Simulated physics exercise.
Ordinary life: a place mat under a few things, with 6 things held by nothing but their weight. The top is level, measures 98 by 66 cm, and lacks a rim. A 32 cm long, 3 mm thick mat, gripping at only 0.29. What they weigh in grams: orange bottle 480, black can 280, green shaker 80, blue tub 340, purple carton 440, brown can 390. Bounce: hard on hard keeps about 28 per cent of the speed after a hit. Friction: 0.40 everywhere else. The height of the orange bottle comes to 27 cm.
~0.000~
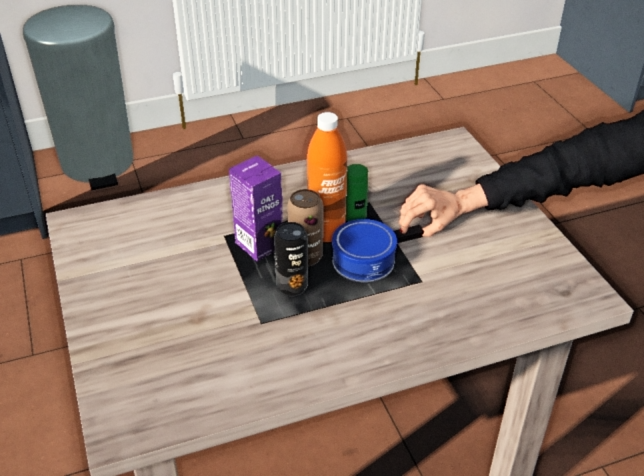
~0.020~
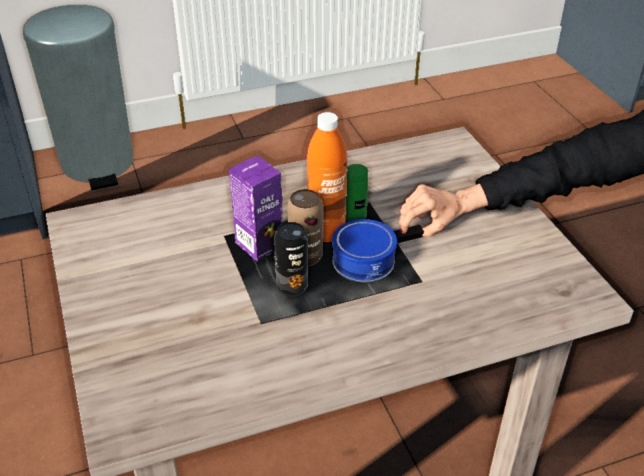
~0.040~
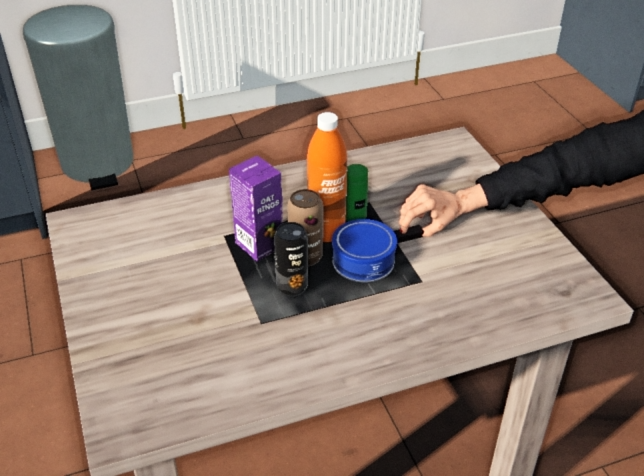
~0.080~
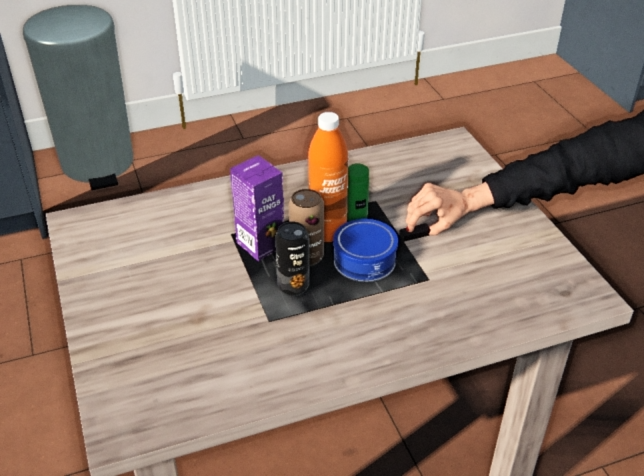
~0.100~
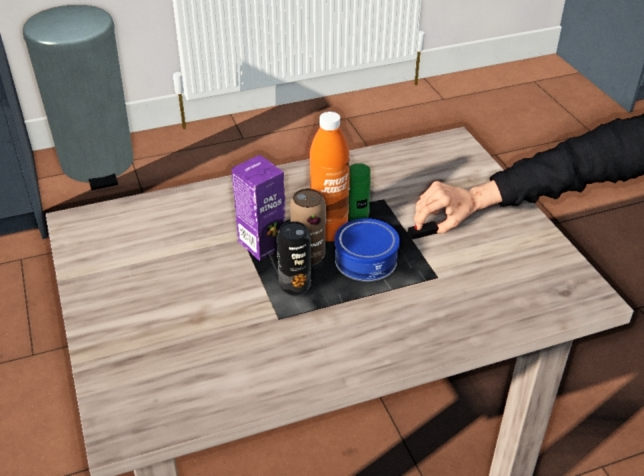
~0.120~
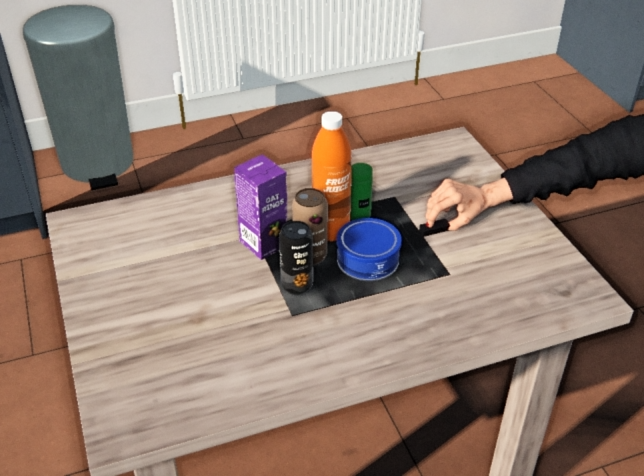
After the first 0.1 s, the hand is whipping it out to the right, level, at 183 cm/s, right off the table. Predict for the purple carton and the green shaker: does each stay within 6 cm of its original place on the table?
Result: The purple carton remains in position, the green shaker is out of position.
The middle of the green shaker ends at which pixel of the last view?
It ends near (427, 158).
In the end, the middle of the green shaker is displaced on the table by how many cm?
About 25 cm.
Around 0.22 s, mat out by 24 cm; green shaker at 3° to upright near (377, 188); purple carton shifted 3 cm near (272, 205); black can shifted 4 cm.
Around 0.42 s, mat out by 60 cm; green shaker at 26° to upright near (422, 179); purple carton shifted 2 cm near (268, 207); orange bottle at 17° to upright.
Around 0.52 s, mat out by 79 cm; green shaker at 67° to upright near (439, 182); purple carton shifted 3 cm near (271, 207); orange bottle at 29° to upright.
Around 0.82 s, mat out by 92 cm; green shaker on its side near (446, 183); purple carton shifted 3 cm near (270, 207); orange bottle on its side.
Finally (2.7 s), on their side or leaning hard on the table, orange bottle and green shaker; not toppled but over 6 cm from the start, blue tub; the other 3 still in place (within 6 cm). Final places as that camera would see them, purple carton near (270, 207), green shaker near (426, 158).
